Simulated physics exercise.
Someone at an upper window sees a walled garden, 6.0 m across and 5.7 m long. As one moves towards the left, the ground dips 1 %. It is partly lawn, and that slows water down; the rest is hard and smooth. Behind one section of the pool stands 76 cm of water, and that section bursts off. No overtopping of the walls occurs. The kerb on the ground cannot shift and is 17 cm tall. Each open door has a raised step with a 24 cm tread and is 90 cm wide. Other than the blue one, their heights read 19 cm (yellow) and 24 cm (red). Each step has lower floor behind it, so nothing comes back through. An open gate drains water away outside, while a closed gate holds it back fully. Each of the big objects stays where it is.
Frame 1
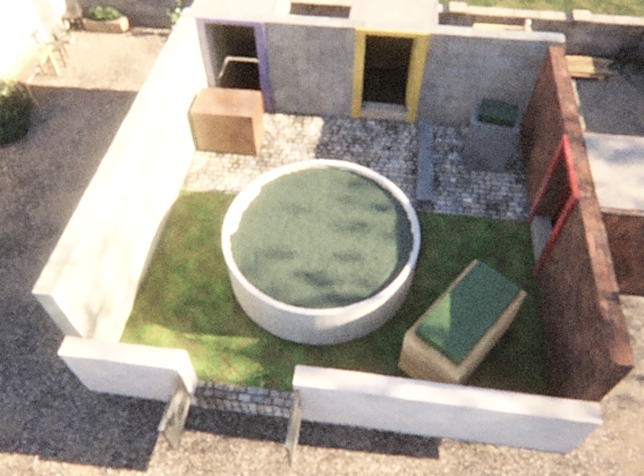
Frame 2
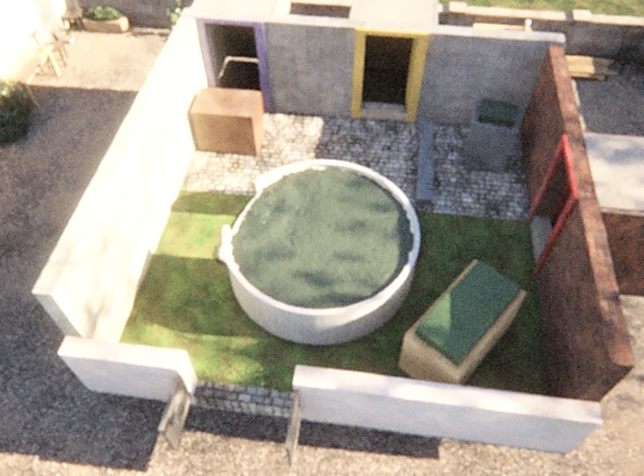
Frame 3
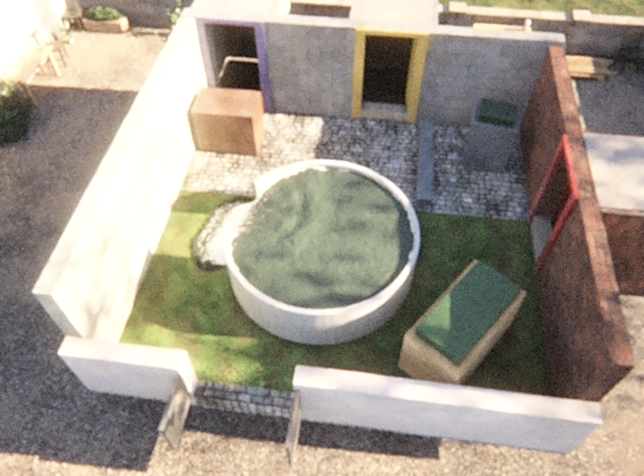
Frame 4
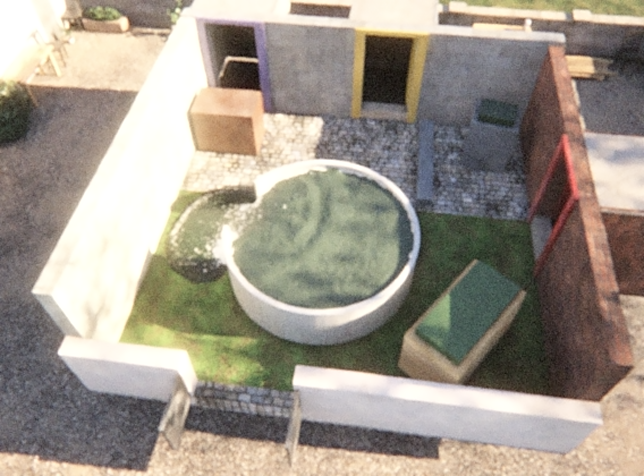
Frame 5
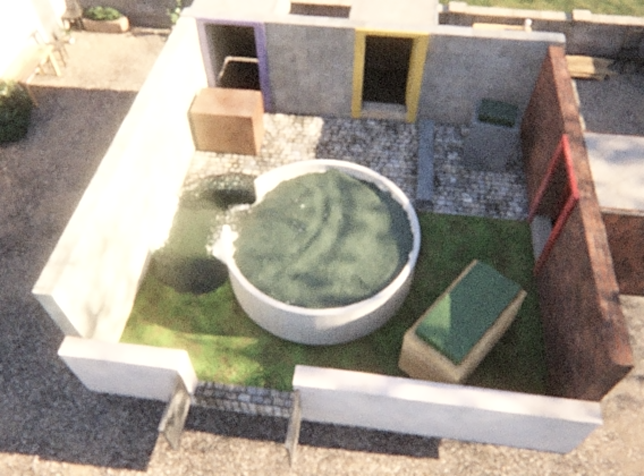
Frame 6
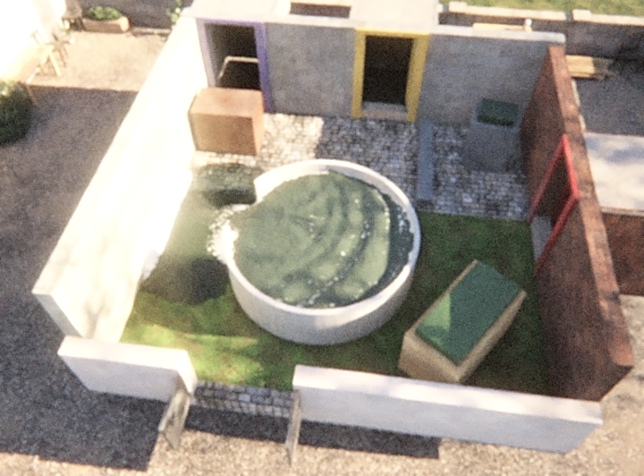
A piece of the round pool's left side broke open, and water gushed onto the grass, spreading in a dark sheet towards the left wall and the paving behind while ripples crossed the pool.
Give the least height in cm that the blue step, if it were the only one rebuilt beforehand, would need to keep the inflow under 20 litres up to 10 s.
A height of close to 18 cm would just do it.
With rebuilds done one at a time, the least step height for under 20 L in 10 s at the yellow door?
At the yellow door you'd want roughly 16 cm.
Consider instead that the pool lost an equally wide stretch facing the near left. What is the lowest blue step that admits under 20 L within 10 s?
Then the minimum is about 8.0 cm.
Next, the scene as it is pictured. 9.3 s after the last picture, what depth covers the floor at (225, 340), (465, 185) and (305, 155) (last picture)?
Going through the spots in order gives 11, 6 and 12 centimetres.
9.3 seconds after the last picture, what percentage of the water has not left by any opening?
I'd put it at about 90 per cent.
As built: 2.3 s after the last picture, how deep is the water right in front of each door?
Yellow door 5 cm, blue door 14 cm, red door 0 cm.
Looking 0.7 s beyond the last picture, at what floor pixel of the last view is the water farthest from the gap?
The farthest wet point is roughly at (212, 109) in the last view.
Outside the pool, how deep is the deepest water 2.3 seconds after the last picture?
Max depth: About 40 cm.
Then, 0.7 s after the last picture water covers 20 % of the floor, deepest (58 cm) near (194, 153); it has not reached the blue door.
Then, 2.3 s after the last picture water covers 60 % of the floor, deepest (40 cm) near (204, 154); 14 cm at the blue door, 13 litres in over its 15 cm step.
Then, 9.3 s after the last picture water covers 95 % of the floor, deepest (23 cm) near (207, 121); 22 cm at the blue door, 40 litres in over its 15 cm step.
At the blue door as built, the water peaked near 23 cm, 8.7 s after the last picture.
Run again over the same 10 s with other heights there, 35 litres in over 15.5 cm, 6 litres over 21.5 cm. The limit of 20 litres is kept from about 18 cm up.
